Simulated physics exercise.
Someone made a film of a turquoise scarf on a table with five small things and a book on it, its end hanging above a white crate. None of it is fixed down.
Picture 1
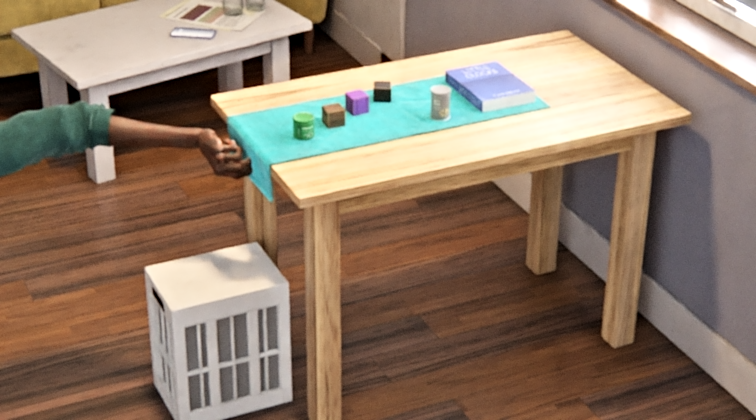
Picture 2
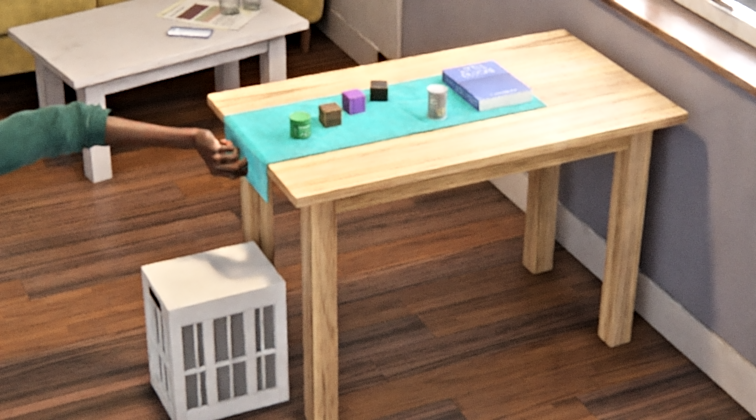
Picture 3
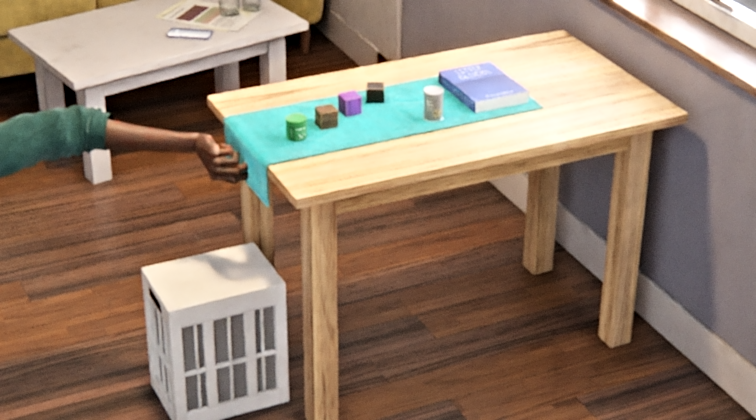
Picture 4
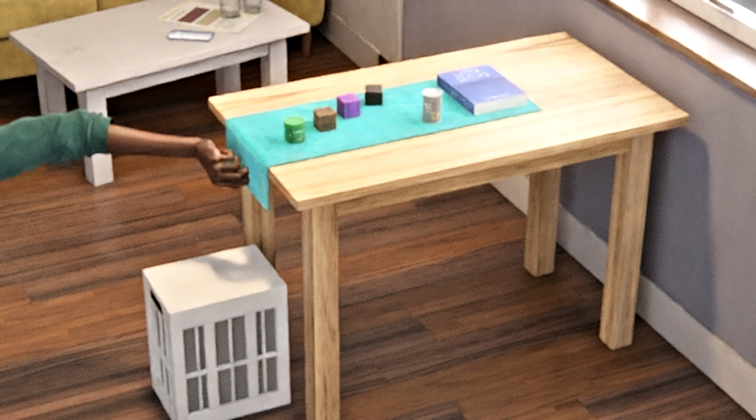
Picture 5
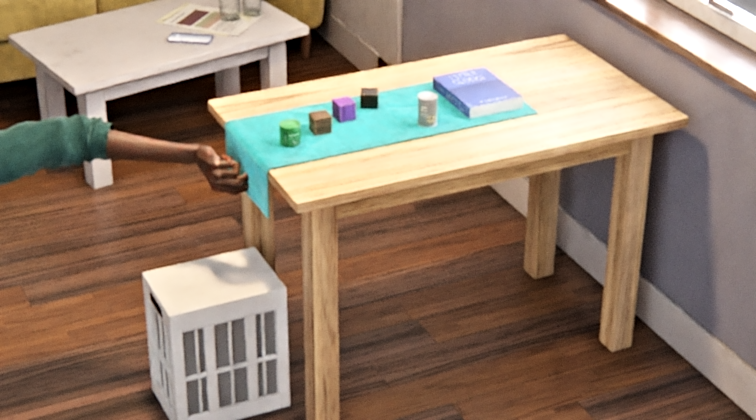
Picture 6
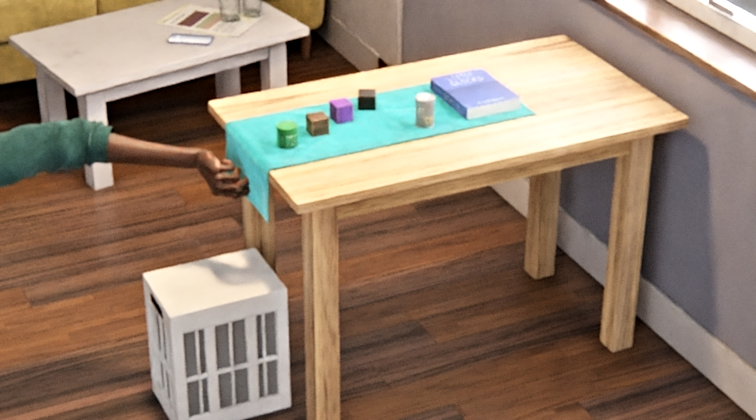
The footage shows a hand at the left slowly pulling a turquoise cloth a short way over a wooden table's edge above a white crate, while the small pot, cubes, can and blue book on it shift slightly left together.
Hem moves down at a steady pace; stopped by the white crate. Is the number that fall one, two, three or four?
It is two.
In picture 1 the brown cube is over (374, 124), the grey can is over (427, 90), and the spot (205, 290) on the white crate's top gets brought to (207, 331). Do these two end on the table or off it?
The brown cube drops off, the grey can remains up.
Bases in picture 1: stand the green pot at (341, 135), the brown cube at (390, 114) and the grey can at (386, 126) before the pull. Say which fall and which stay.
In the end the green pot is no longer on top, the brown cube is still on top, and the grey can is still on top.
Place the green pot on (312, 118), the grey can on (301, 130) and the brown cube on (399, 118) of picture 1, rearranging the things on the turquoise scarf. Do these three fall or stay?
The green pot is carried off, the grey can drops off, the brown cube stays on.
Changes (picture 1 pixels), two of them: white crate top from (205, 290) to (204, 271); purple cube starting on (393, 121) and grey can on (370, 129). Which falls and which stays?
The purple cube stays aboard; the grey can stays aboard.
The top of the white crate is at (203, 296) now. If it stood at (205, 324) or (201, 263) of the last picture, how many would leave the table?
Result: 3; 1.
Early on, hem near (248, 231); all still up.
Midway, hem on the crate; green pot gone.
Finally, hem on the crate; green pot and brown cube gone. The answer is two.
